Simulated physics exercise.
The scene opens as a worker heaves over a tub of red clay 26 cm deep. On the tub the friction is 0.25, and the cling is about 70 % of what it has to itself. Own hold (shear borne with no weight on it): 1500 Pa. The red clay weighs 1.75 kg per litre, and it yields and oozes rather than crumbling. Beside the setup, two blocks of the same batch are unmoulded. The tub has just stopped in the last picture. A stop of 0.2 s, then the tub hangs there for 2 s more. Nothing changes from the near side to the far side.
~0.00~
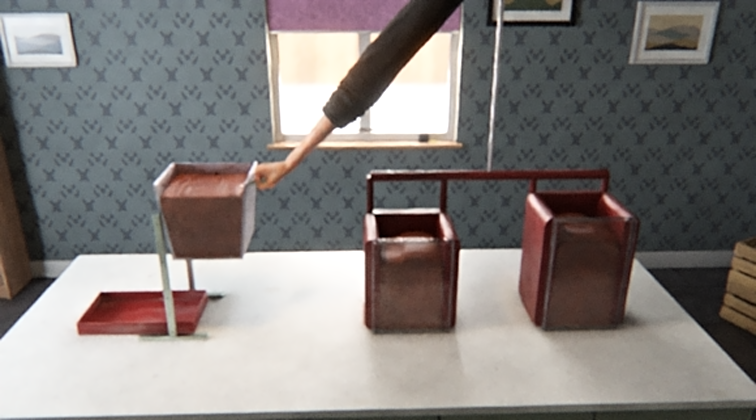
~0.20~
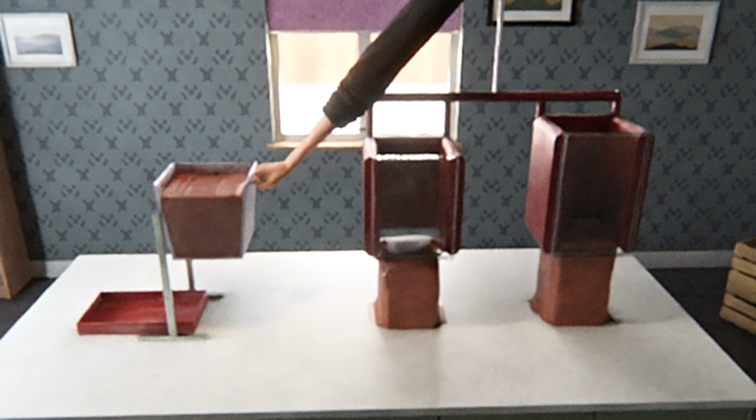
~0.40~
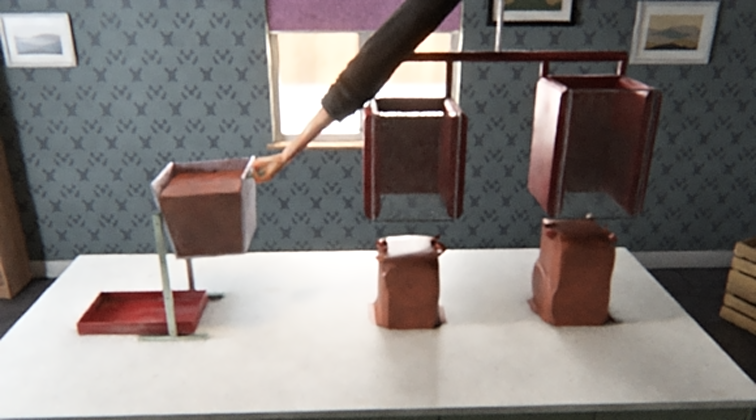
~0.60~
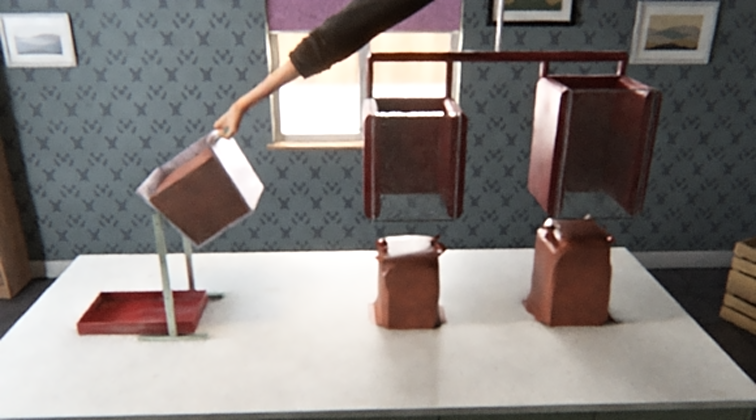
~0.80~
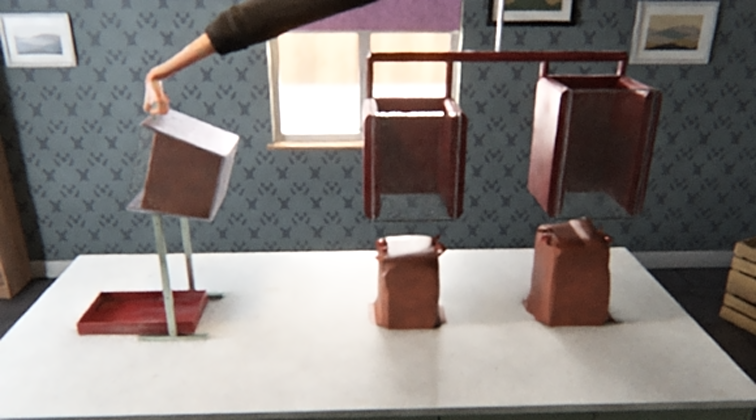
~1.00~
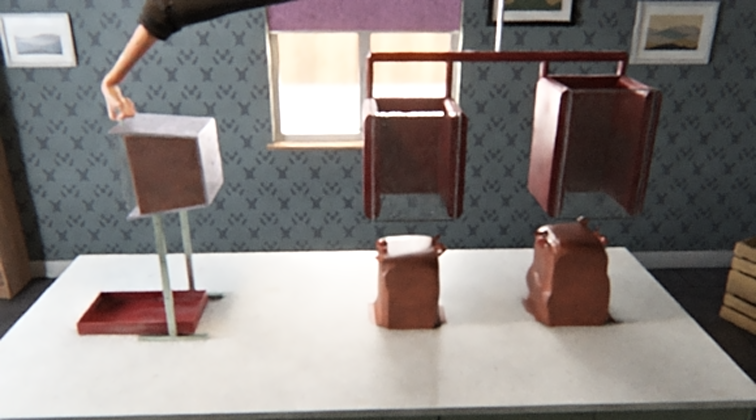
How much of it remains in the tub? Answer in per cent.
100 %.
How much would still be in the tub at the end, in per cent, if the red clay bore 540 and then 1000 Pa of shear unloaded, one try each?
Respectively 40 % and 60 %.
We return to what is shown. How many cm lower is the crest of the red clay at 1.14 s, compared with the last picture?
Around 0 cm below its level in the last picture.
After 1.14 s, the tub is at 93 degrees and holds 100 %.
After 1.31 s, the tub is at 93 degrees and holds 100 %.
After 1.48 s, the tub is at 93 degrees and holds 100 %.
After 1.65 s, the tub is at 93 degrees and holds 100 %.
After 3.00 s, at the end, the tub is at 93 degrees and holds 100 %.
